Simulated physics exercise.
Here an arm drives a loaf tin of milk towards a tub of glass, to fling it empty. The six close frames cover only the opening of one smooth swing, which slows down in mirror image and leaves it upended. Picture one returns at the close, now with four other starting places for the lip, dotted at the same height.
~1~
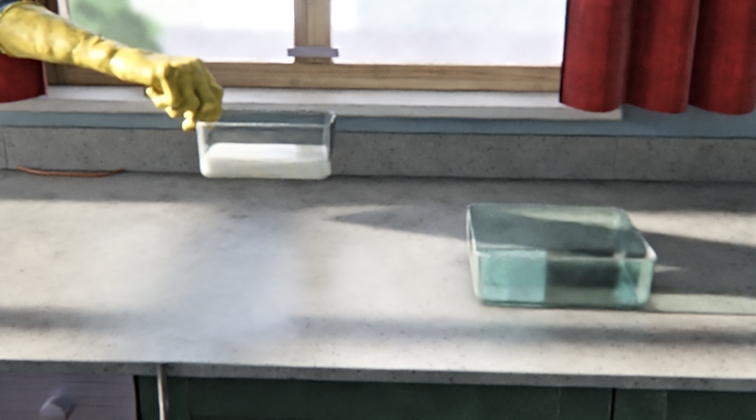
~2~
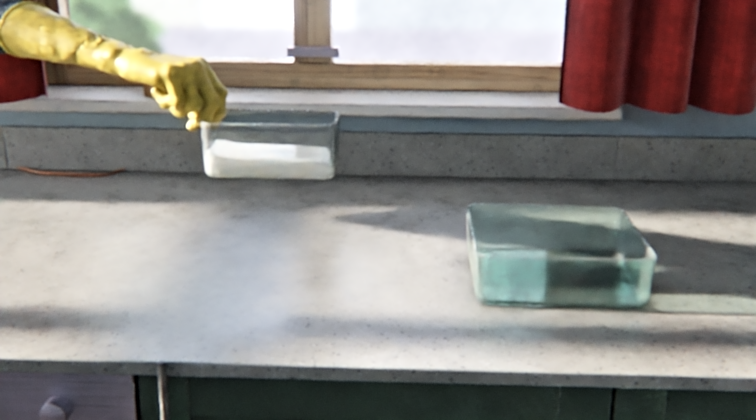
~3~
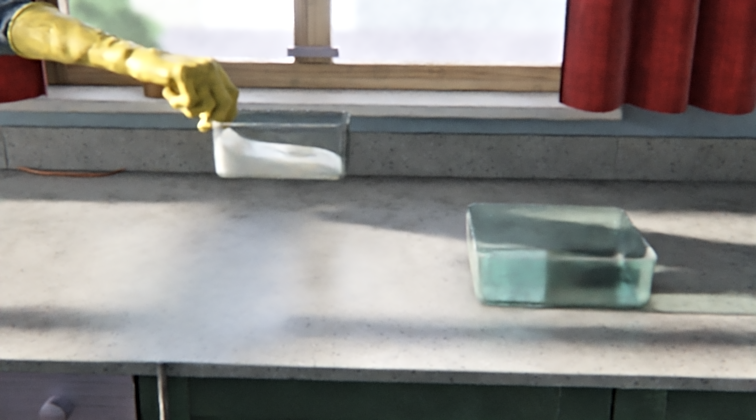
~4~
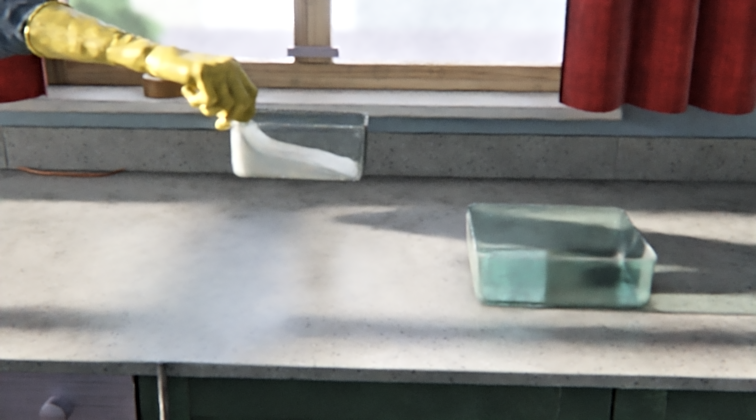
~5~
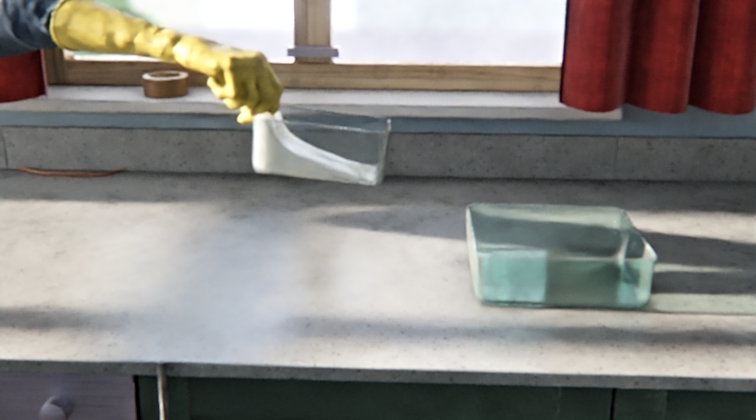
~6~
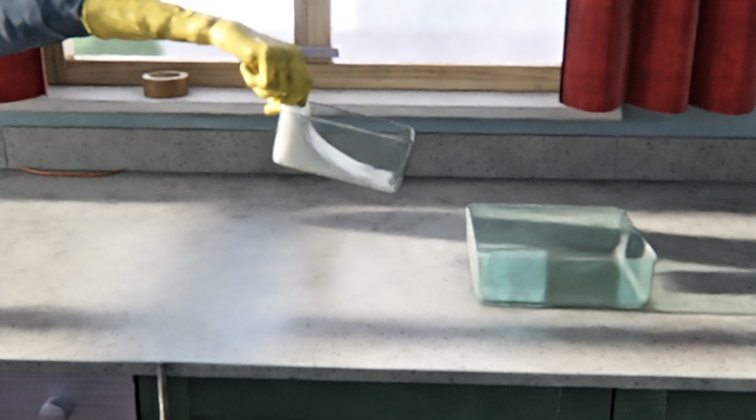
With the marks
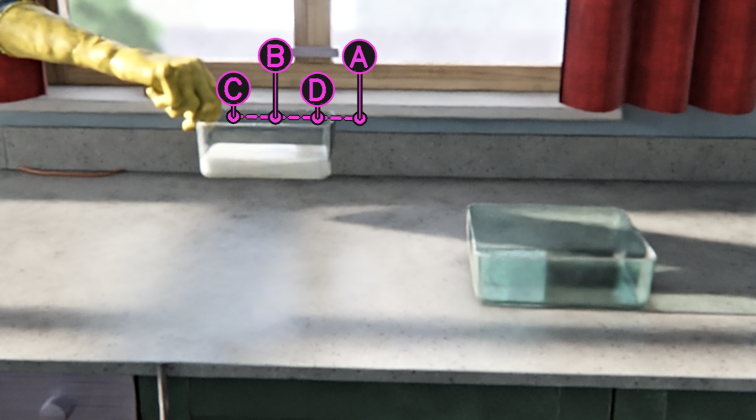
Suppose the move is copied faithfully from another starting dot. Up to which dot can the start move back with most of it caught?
Dot A just does it.
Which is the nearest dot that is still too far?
D.
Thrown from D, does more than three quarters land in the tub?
No, less.
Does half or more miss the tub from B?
Yes.
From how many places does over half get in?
One of the four.
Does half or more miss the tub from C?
Yes, that goes wrong.
In magenta, A at (359, 118); B at (275, 117); C at (233, 116); D at (317, 117).
For dot A, about 72 % lands in the tub, 21 % falls short and 6 % goes beside or beyond.
For dot B, about 8 % lands in the tub, 87 % falls short and 5 % goes beside or beyond.
For dot C, about 3 % lands in the tub, 94 % falls short and 3 % goes beside or beyond.
For dot D, about 24 % lands in the tub, 69 % falls short and 6 % goes beside or beyond.
